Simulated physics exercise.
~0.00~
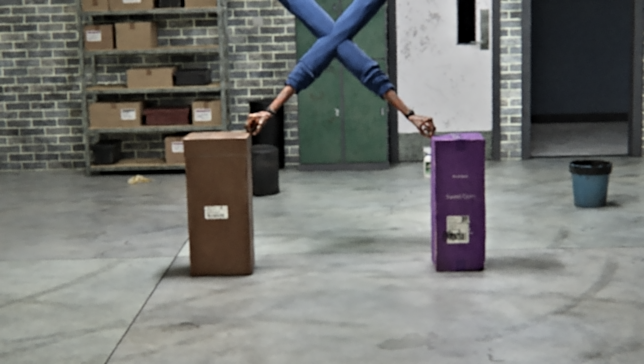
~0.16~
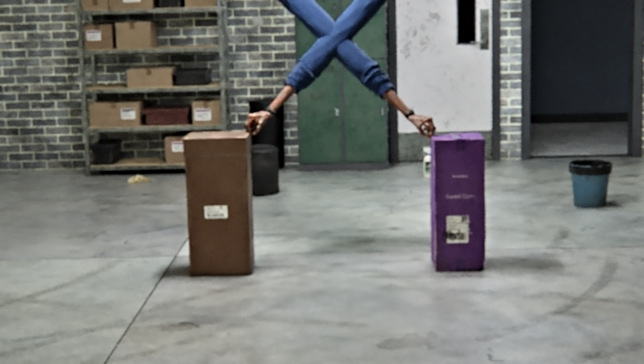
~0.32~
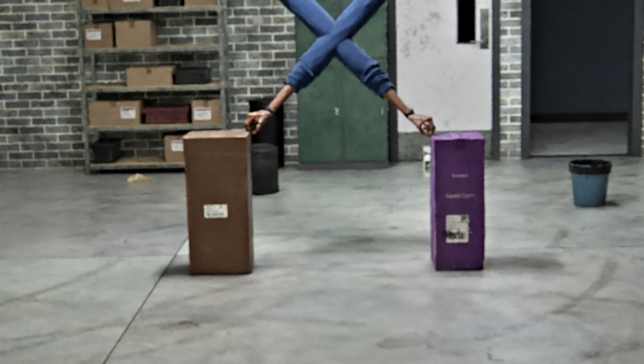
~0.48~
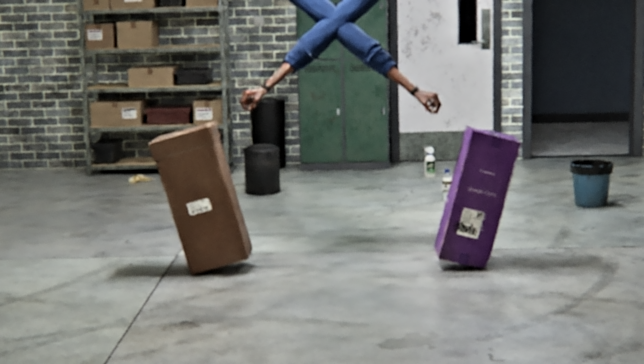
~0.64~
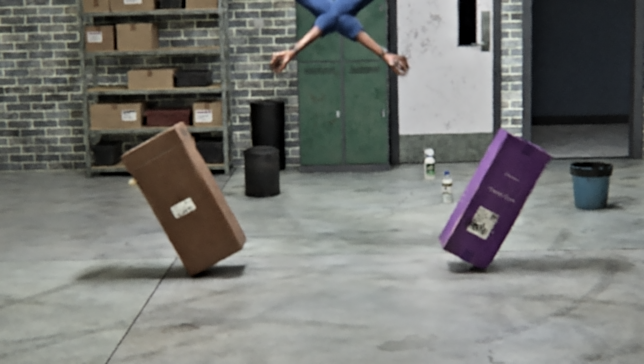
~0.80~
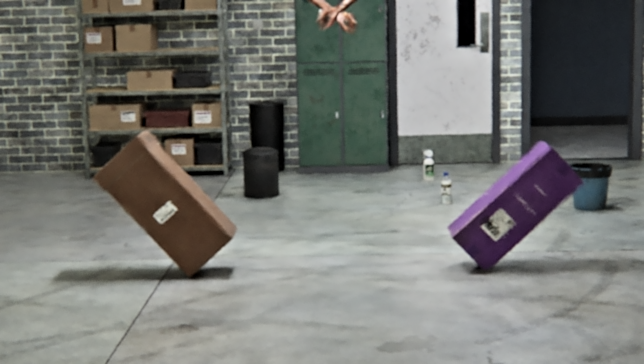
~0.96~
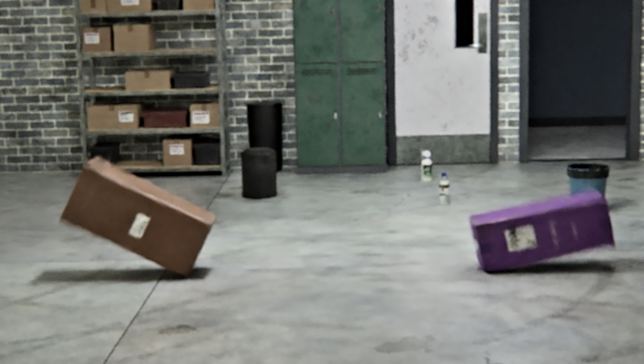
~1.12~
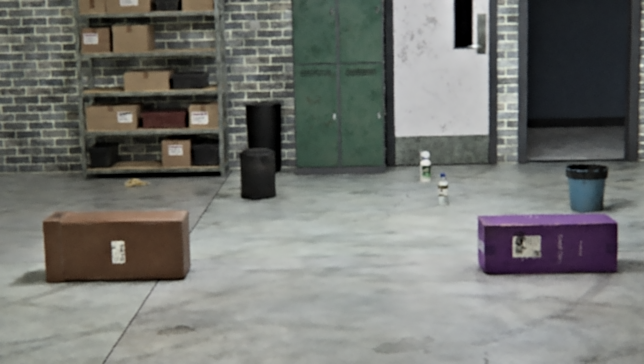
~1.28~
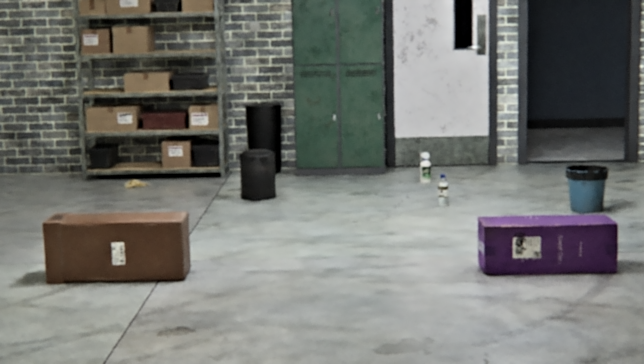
Crossed arms tip a brown box left and a purple box right until both fall over.
